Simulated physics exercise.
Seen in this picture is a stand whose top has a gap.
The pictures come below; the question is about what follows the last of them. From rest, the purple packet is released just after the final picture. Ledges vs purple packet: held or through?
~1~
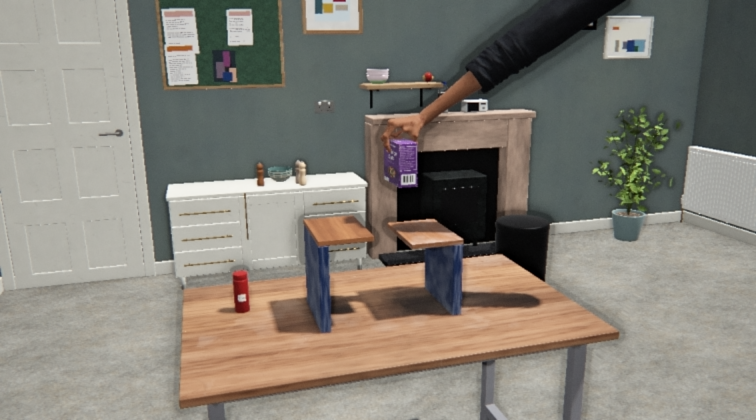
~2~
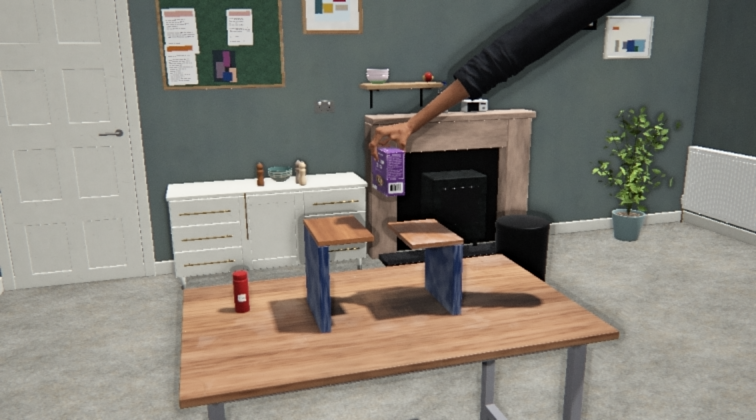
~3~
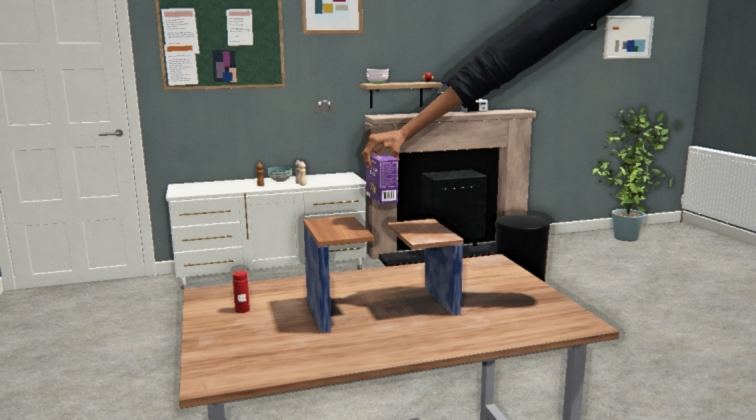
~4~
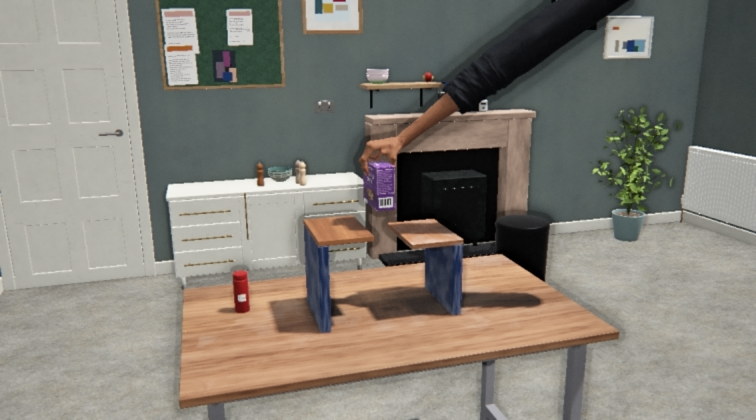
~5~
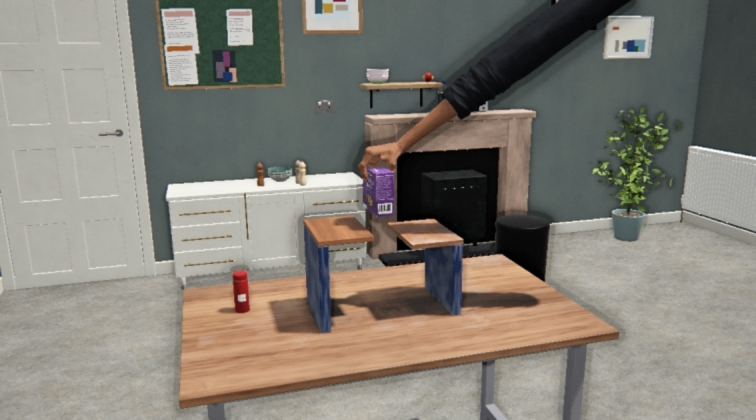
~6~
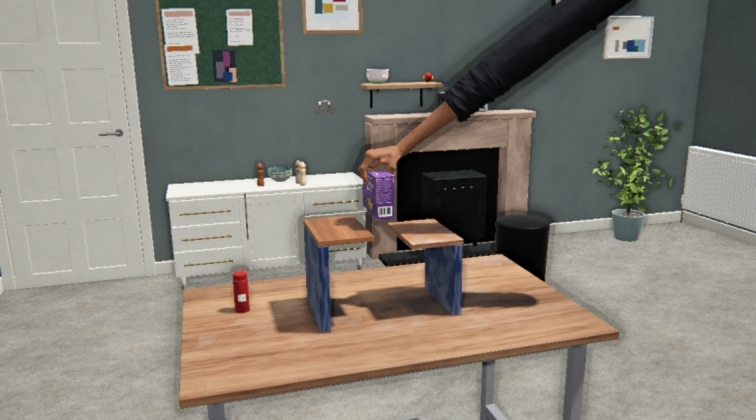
It fits through.
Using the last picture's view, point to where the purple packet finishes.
Close to (379, 289) in the last picture.
Then, 0.20 s after the last picture, purple packet slid a little near (378, 209).
Then, 0.30 s after the last picture, purple packet slid about its own width near (378, 256).
Then, 0.40 s after the last picture, purple packet slid well along near (379, 286).
At rest, moved from the start, purple packet; red shaker in place. Seen from the same camera at the end, purple packet near (379, 290). The packet goes down the gap.
